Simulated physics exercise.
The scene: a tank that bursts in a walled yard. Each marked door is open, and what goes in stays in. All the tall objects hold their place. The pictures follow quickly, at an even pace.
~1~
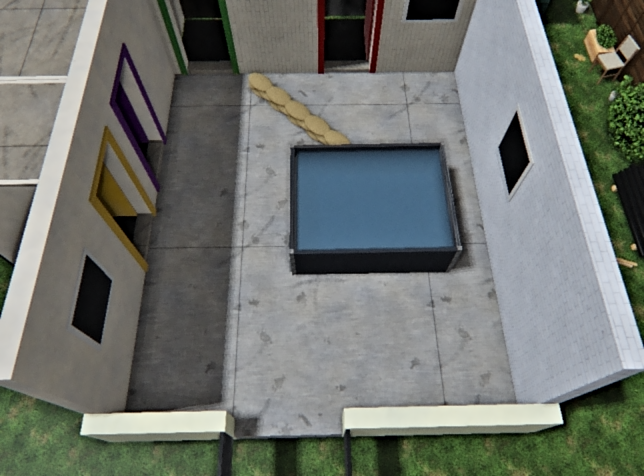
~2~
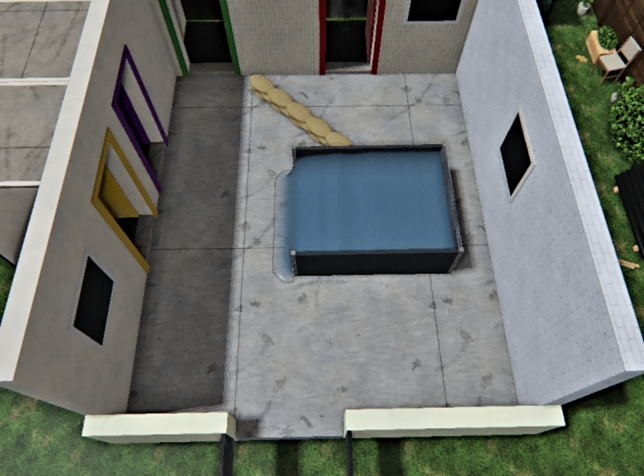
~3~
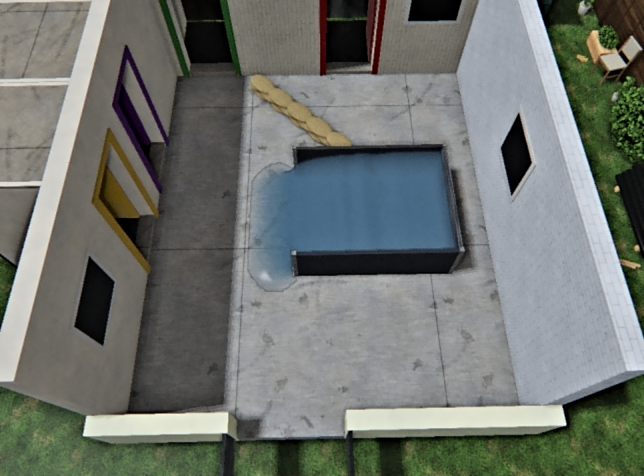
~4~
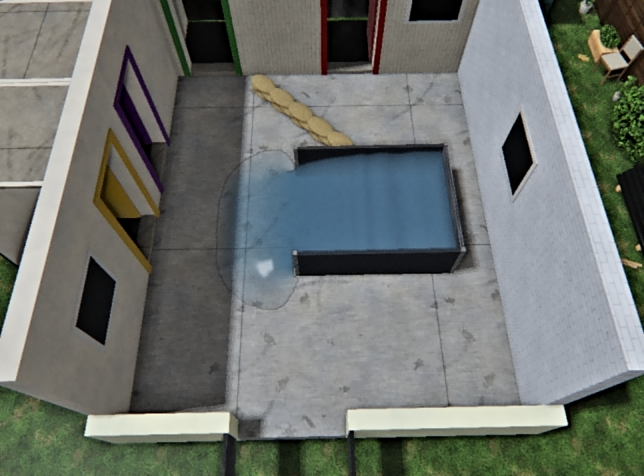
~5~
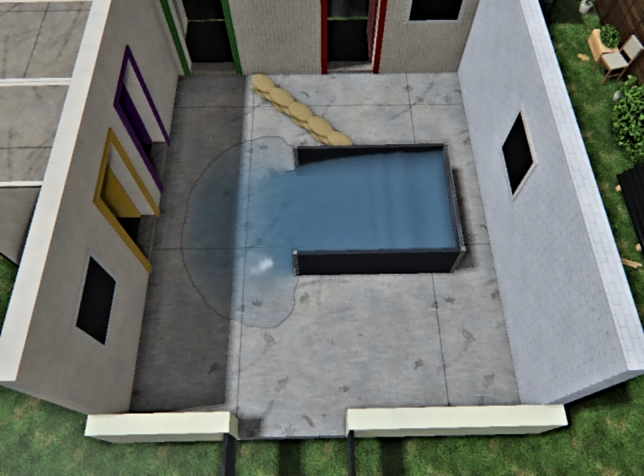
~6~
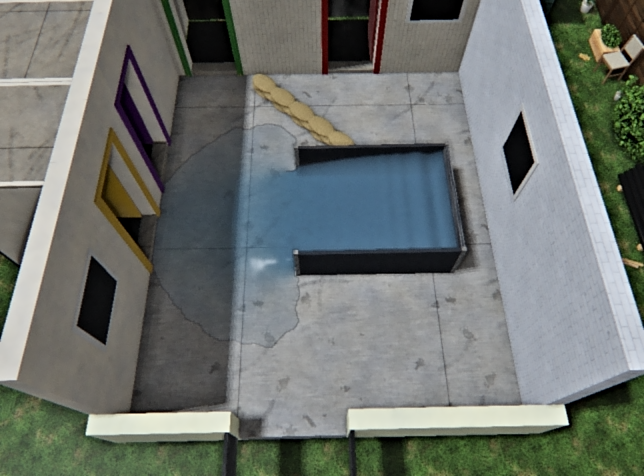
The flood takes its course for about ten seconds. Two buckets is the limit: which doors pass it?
In the end: The yellow door lets in a lot; the purple door lets in a lot; the red door admits no more than that; the green door lets in a lot.
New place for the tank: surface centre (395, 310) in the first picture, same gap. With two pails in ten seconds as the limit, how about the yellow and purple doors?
My reading: The yellow one passes that mark, the purple one stays under.
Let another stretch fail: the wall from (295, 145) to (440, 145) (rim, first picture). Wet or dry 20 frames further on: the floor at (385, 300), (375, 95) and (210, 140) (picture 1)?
As listed: Free of water, flooded, awash.
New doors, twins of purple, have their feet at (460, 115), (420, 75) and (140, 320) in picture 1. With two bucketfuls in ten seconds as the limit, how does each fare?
In that order: Takes less, keeps below it, is over.
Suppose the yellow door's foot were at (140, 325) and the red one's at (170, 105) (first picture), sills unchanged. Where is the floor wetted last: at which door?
It is the door marked green.
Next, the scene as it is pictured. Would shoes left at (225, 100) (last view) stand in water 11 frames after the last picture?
At that place: Covered.
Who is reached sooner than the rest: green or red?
First comes the door marked green.
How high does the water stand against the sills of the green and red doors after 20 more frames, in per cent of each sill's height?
Near 220 and 20 in a hundred.
A moment on, water covers 35 % of the floor; the yellow door far over two buckets in, the purple door under two buckets in, the red door not reached, the green door not reached.
Next, water covers 40 % of the floor; the yellow door far over two buckets in, the purple door over two buckets in, the red door not reached, the green door wet at the sill, nothing in.
Then, water covers 55 % of the floor; the yellow door far over two buckets in, the purple door far over two buckets in, the red door wet at the sill, nothing in, the green door over two buckets in.
Later, water covers 95 % of the floor; the yellow door far over two buckets in, the purple door far over two buckets in, the red door wet at the sill, nothing in, the green door far over two buckets in.
In the end, water covers 90 % of the floor; the yellow door far over two buckets in, the purple door far over two buckets in, the red door wet at the sill, nothing in, the green door far over two buckets in.
